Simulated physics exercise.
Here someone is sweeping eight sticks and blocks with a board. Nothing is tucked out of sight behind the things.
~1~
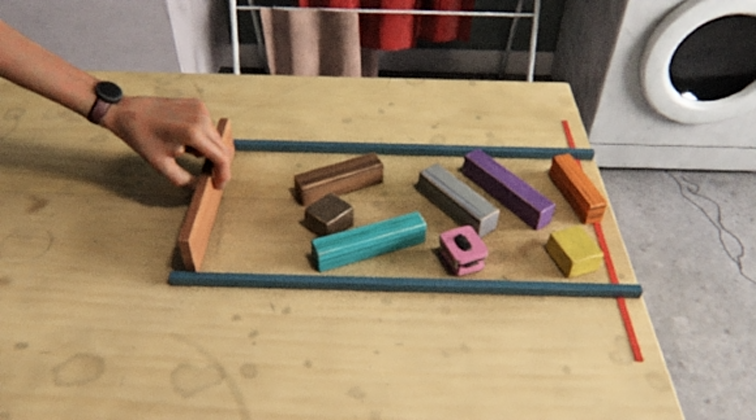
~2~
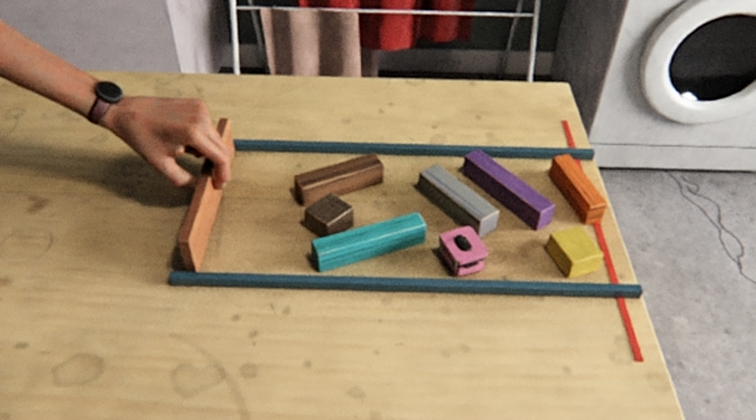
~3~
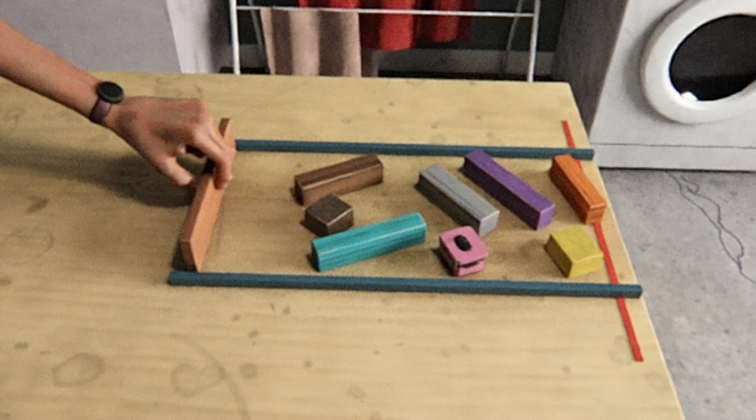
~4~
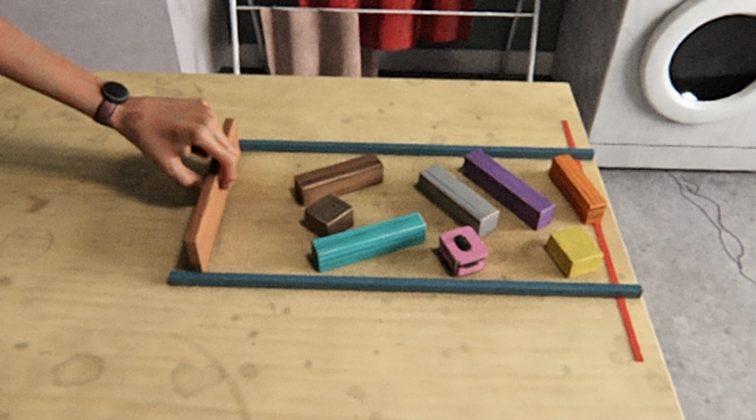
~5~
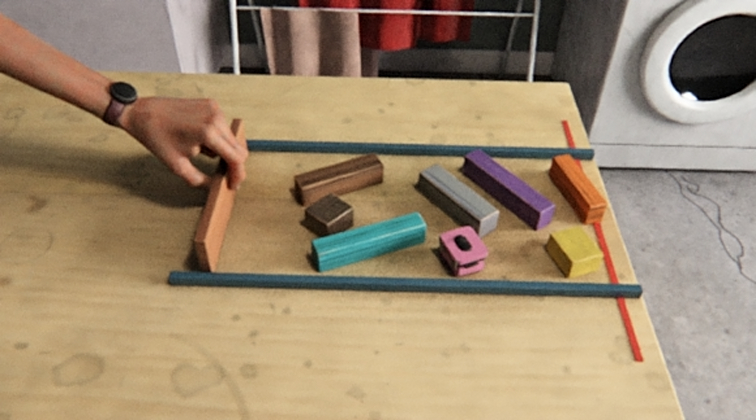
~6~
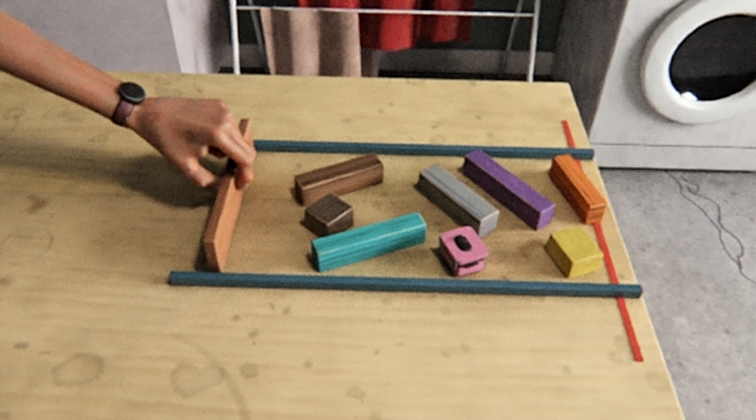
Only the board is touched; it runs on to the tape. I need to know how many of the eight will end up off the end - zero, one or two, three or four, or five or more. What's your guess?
After the push, five or more are missing from the table.
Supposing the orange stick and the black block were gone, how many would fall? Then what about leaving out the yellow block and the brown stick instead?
First 5, then 5.
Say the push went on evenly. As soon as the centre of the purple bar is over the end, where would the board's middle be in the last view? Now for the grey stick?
About (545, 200), and about (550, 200) for the other.
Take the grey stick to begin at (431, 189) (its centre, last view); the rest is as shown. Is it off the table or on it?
Placed there, it goes off the edge.
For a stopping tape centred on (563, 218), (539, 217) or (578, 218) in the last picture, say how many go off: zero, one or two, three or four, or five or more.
Well, going through them: Either three or four, then one to two, then at least five.
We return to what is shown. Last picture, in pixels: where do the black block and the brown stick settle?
About (617, 221), and about (599, 178).
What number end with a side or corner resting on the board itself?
That makes 2.
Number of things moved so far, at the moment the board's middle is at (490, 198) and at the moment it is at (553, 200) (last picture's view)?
The counts are 8 and 8.
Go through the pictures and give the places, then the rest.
Orange stick (577, 188); yellow block (574, 251); purple bar (506, 188); board (210, 190); tape (595, 218), in the first picture.
Yellow block (574, 251); brown stick (340, 179), in the second picture.
Purple bar (506, 188); pink case (463, 253), in the third picture.
Orange stick (577, 188); grey stick (457, 200), in the fourth picture.
Yellow block (574, 251); turquoise stick (370, 242), in the fifth picture.
Orange stick (577, 188); yellow block (574, 251); purple bar (506, 188); board (232, 191); tape (595, 218), in the sixth picture.
A little later, none off yet; orange stick at rest near (577, 188); yellow block at rest near (574, 251); purple bar at rest near (506, 188).
When it is over, the number that fall off is five or more; down, turquoise stick, grey stick, pink case, purple bar, yellow block and orange stick.
